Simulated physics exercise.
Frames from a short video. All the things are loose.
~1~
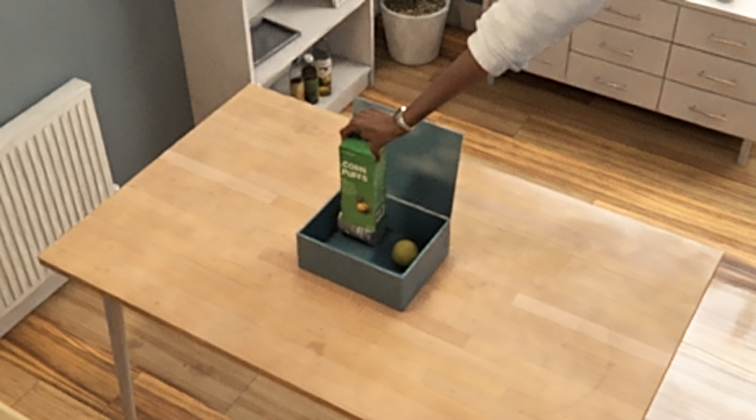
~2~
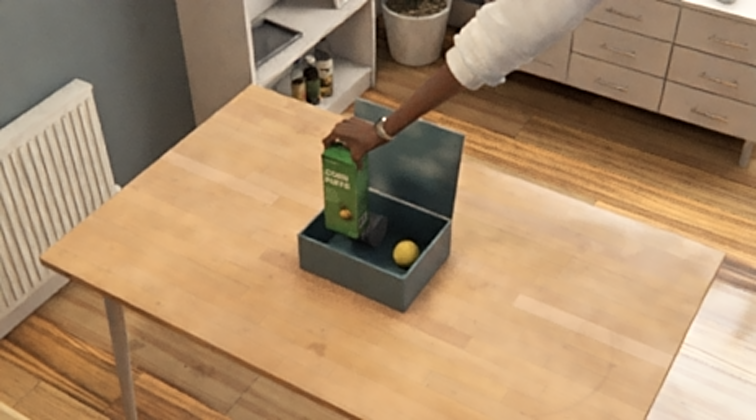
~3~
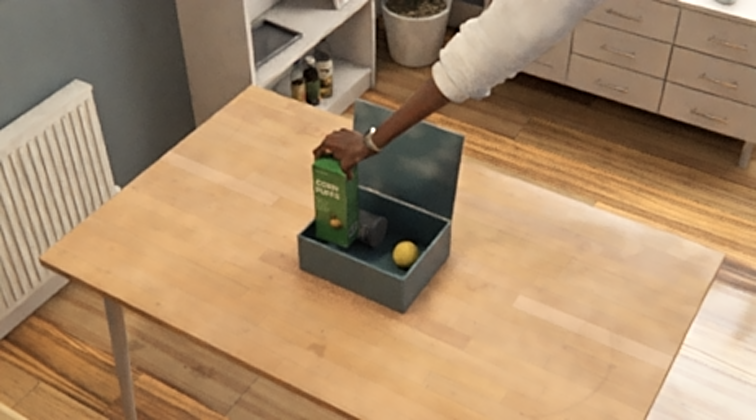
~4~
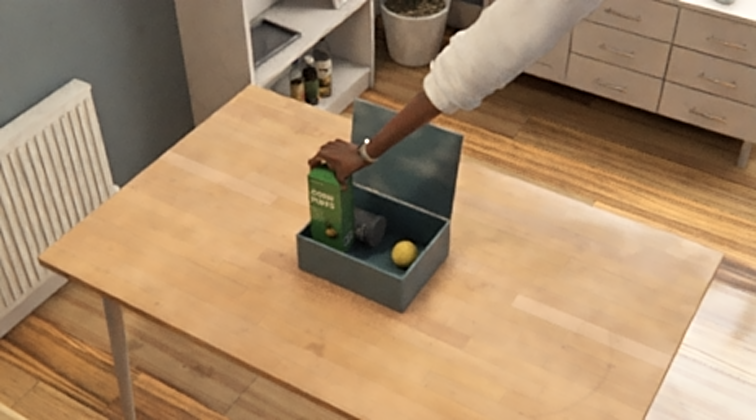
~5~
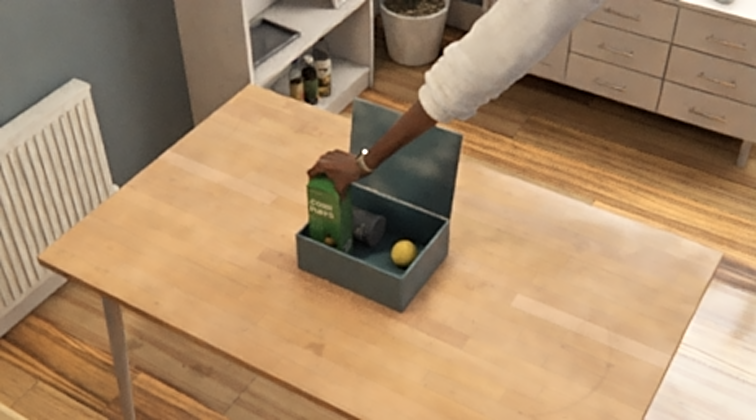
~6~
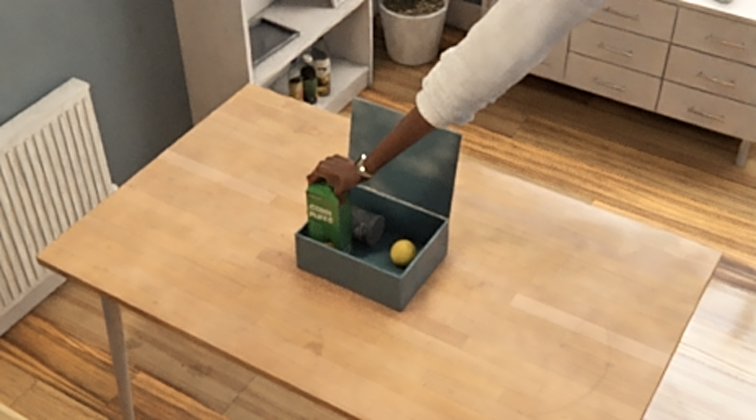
On a wooden table, a hand lowers a green carton into a box beside a grey tin.
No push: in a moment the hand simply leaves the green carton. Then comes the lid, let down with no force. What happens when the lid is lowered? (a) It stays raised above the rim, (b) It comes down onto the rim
Option a: It stays raised above the rim.
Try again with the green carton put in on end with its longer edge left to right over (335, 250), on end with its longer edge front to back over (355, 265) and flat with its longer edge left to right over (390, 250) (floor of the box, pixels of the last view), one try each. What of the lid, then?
So, one: It remains raised; two: It remains raised; three: It remains raised.
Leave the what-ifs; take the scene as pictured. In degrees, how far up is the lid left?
I'd put it at roughly 40°.
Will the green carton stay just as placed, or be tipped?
Simply put, the green carton remains unturned.
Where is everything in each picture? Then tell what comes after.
Still above its spot; green carton (363, 183), in the first frame.
Still above its spot; green carton (346, 190), in the second frame.
Still above its spot; green carton (336, 200), in the third frame.
Still above its spot; green carton (332, 209); grey tin (362, 225), in the fourth frame.
Still above its spot; green carton (330, 218); grey tin (361, 225), in the fifth frame.
In place under the hand; green carton (330, 223); grey tin (360, 224), in the sixth frame.
Then, 1.20 s past the last view, lid starting down.
Then, 1.60 s past the last view, lid 59° above the rim.
Then, 3.00 s past the last view, lid 42° above the rim.
Finally, lid 42° above the rim; all 3 still in place. Final places as the last picture's camera would see them, green carton near (330, 223).
